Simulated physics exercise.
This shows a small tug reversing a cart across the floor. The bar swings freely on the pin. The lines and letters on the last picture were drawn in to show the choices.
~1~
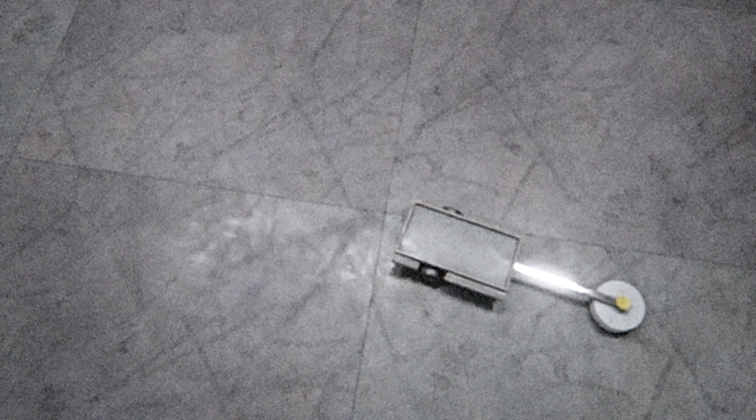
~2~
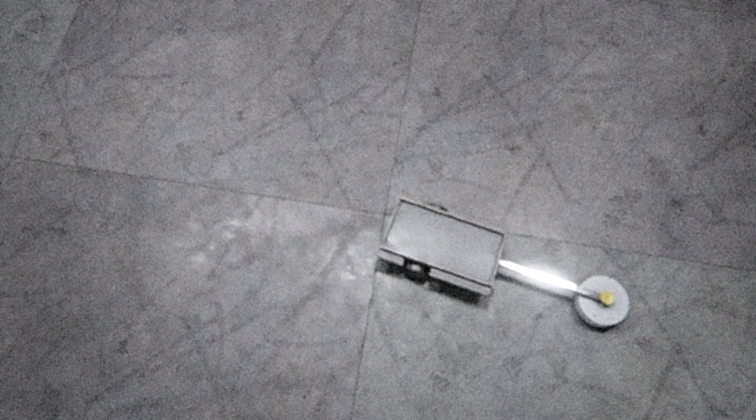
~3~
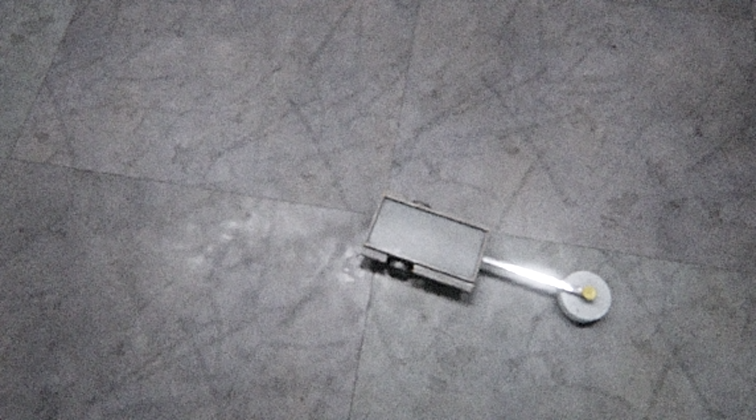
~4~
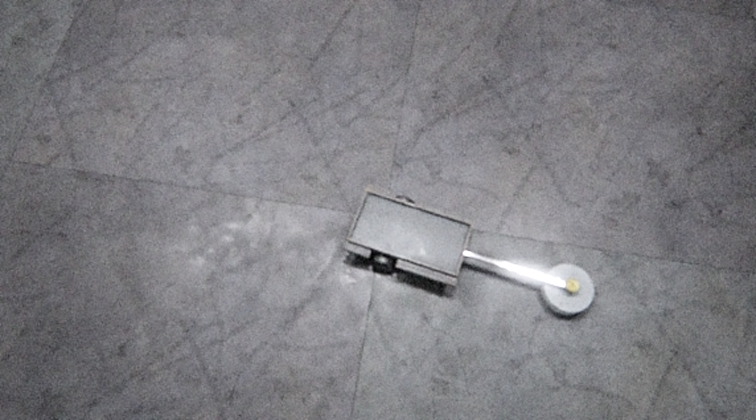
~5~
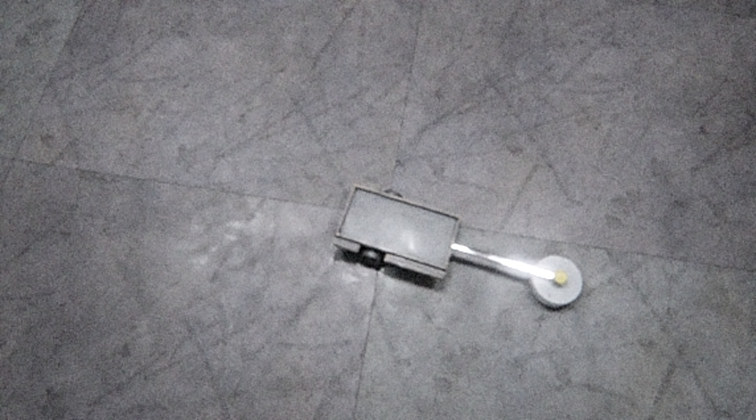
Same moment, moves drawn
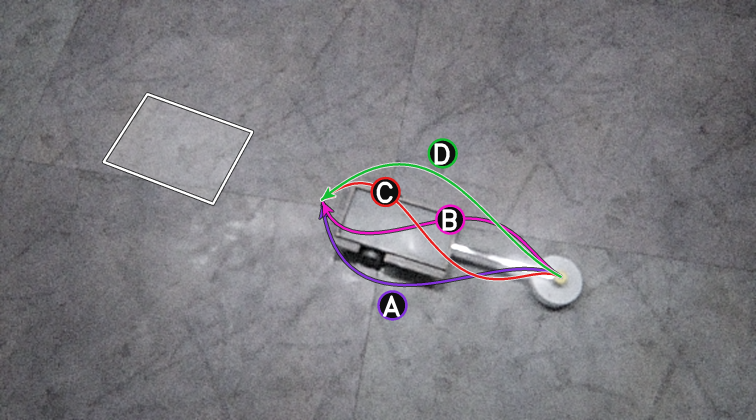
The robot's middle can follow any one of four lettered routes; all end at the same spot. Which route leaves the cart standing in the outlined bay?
C.
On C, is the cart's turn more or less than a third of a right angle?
Less than that.
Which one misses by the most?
D is the worst.
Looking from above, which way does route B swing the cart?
Anticlockwise.
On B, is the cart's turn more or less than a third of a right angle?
Less than that.
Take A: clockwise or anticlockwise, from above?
Clockwise.
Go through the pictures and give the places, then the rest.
In the first frame, robot (618, 306); grey cart (459, 245).
In the second frame, robot (603, 301); grey cart (444, 241).
In the third frame, robot (585, 296); grey cart (427, 238).
In the fourth frame, robot (568, 289); grey cart (410, 233).
In the fifth frame, robot (557, 280); grey cart (399, 227).
On the marked copy, A from (561, 277) via (413, 285) to (323, 205); B from (561, 277) via (441, 221) to (323, 202); C from (561, 277) via (427, 237) to (322, 200); D from (561, 277) via (448, 181) to (322, 200); the bay at (179, 147).
Following C. Soon after the start, robot (459, 272), cart (315, 195).
Later, robot (394, 204), cart (242, 163).
In the end, robot (323, 205), cart (178, 150); the cart stands in the bay.
As for the rest, A leaves the cart at (215, 106), out of the bay; B leaves the cart at (163, 186), out of the bay; D leaves the cart at (160, 244), out of the bay.
